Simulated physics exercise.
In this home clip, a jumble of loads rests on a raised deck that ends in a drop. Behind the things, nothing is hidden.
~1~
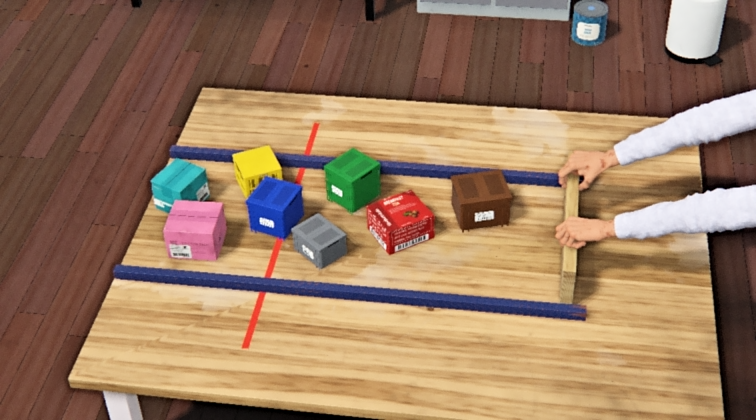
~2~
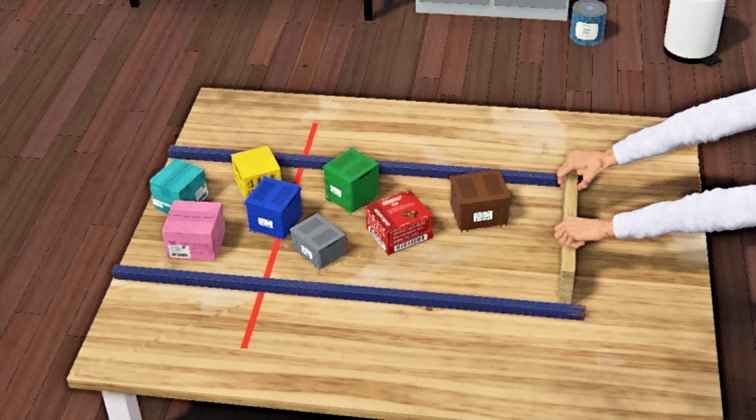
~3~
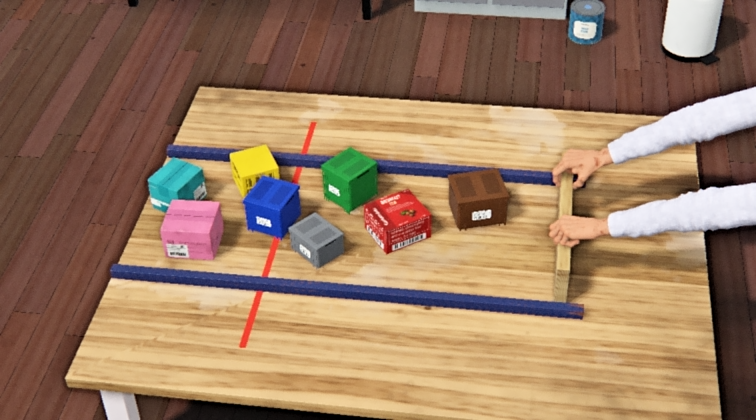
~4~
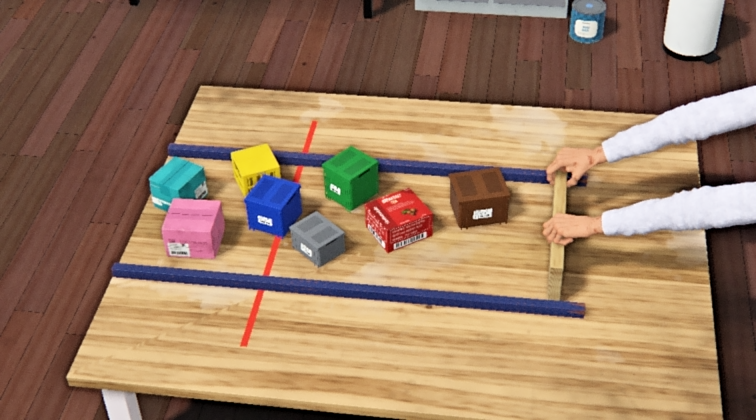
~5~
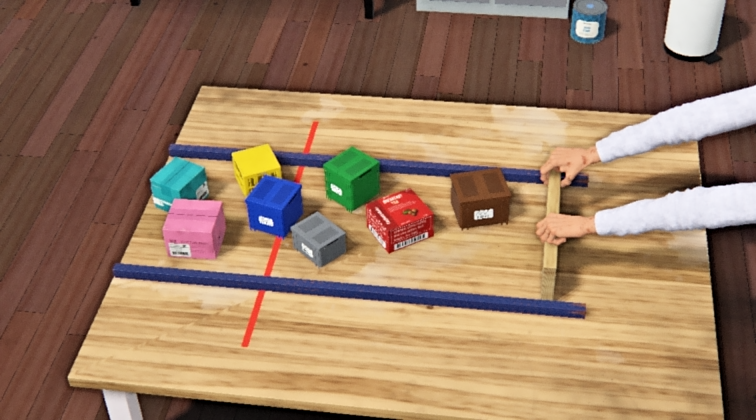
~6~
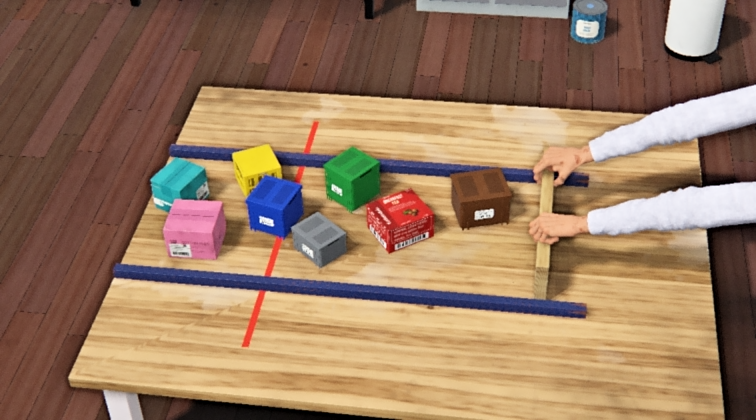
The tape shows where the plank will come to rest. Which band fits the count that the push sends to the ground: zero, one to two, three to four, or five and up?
Not a single one falls.
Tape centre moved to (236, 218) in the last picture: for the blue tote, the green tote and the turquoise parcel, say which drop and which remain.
Outcome: Blue tote is not lost; green tote is not lost; turquoise parcel ends up off.
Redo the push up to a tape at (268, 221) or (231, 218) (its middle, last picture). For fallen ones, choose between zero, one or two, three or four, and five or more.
First no fall at all, then just one or two.
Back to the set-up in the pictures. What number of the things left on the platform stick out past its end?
The number overhanging is 0.
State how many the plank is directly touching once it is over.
Tally at the end: 3.
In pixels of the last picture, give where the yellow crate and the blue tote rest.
In the last view, the middles sit near (195, 161) and near (218, 204).
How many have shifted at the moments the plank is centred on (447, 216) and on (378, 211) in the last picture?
First 2 and then 4.
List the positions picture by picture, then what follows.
Turquoise parcel (181, 189); pink parcel (196, 230); yellow crate (258, 173); plank (570, 227); tape (285, 223), in the first picture.
Pink parcel (195, 231); green tote (352, 181), in the second picture.
Yellow crate (255, 172); brown tote (478, 200), in the third picture.
Turquoise parcel (179, 187); red box (399, 220), in the fourth picture.
Pink parcel (195, 229); blue tote (275, 207), in the fifth picture.
Turquoise parcel (180, 188); pink parcel (196, 229); yellow crate (258, 172); plank (545, 223); tape (284, 222), in the sixth picture.
Early on, none off yet; turquoise parcel at rest near (180, 188); pink parcel at rest near (196, 229); yellow crate at rest near (258, 172).
A while later, none off yet; turquoise parcel at rest near (180, 188); pink parcel at rest near (196, 229); yellow crate travelled about its own width near (234, 167).
Finally, the number that fall off is zero.
